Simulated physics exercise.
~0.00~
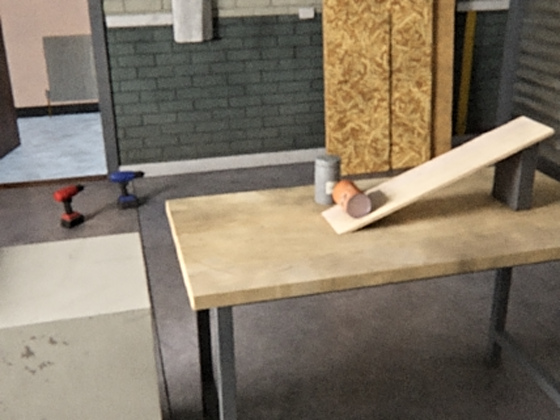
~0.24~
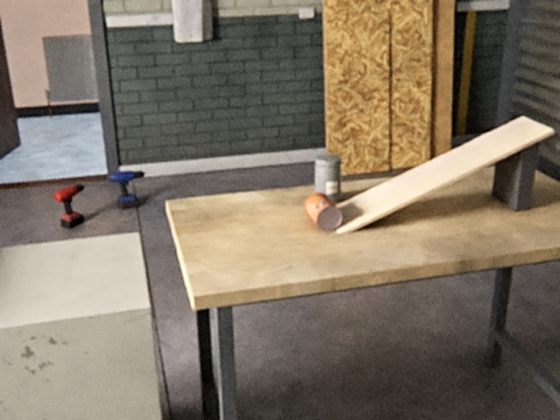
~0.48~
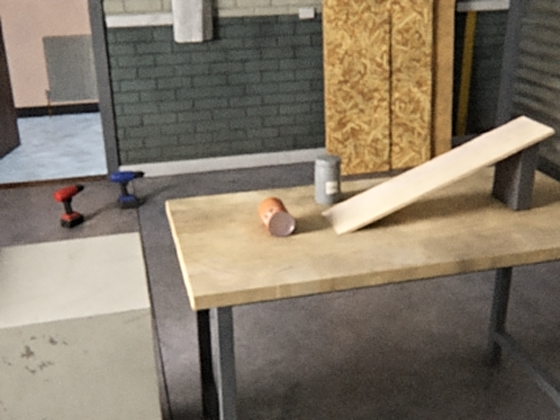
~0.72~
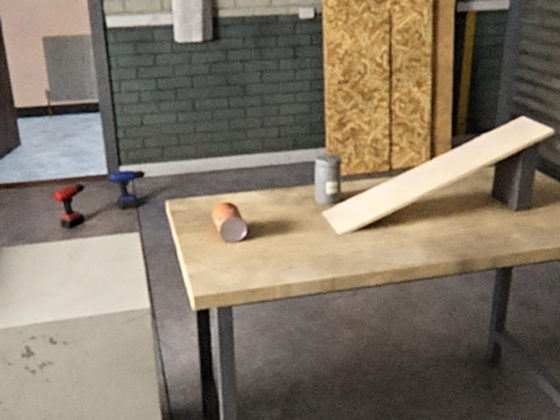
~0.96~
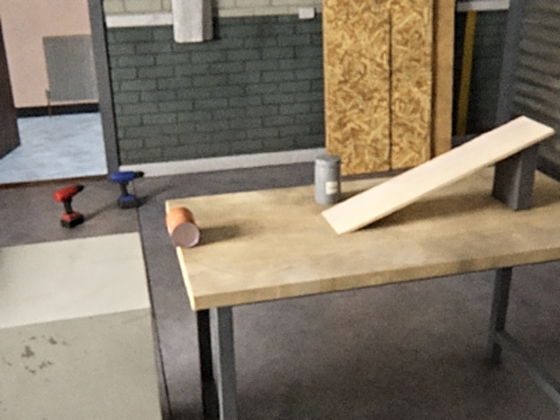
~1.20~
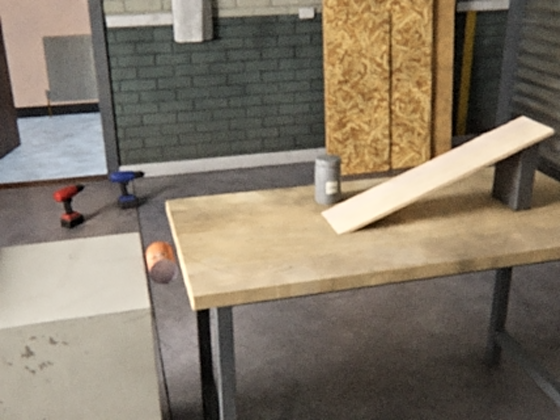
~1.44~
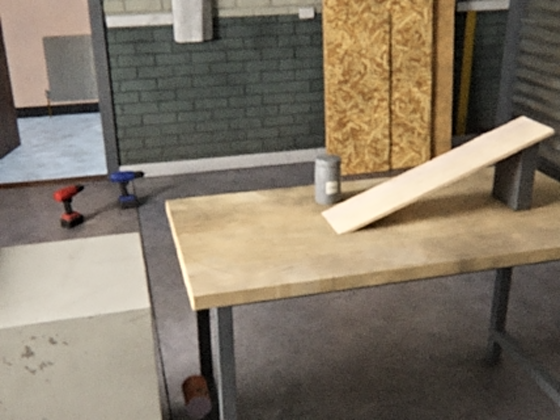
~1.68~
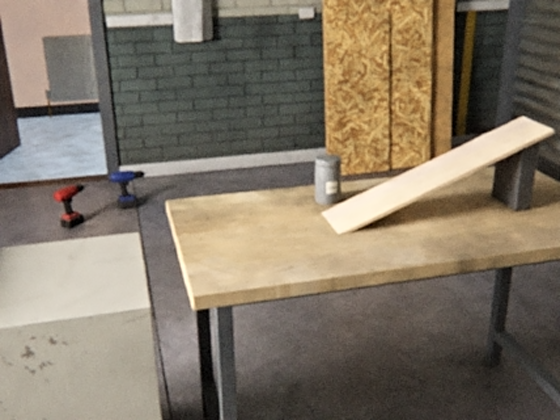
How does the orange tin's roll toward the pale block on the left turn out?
It comes up short of the block's top, dropping into the gap just past the table's left edge and going out of sight.
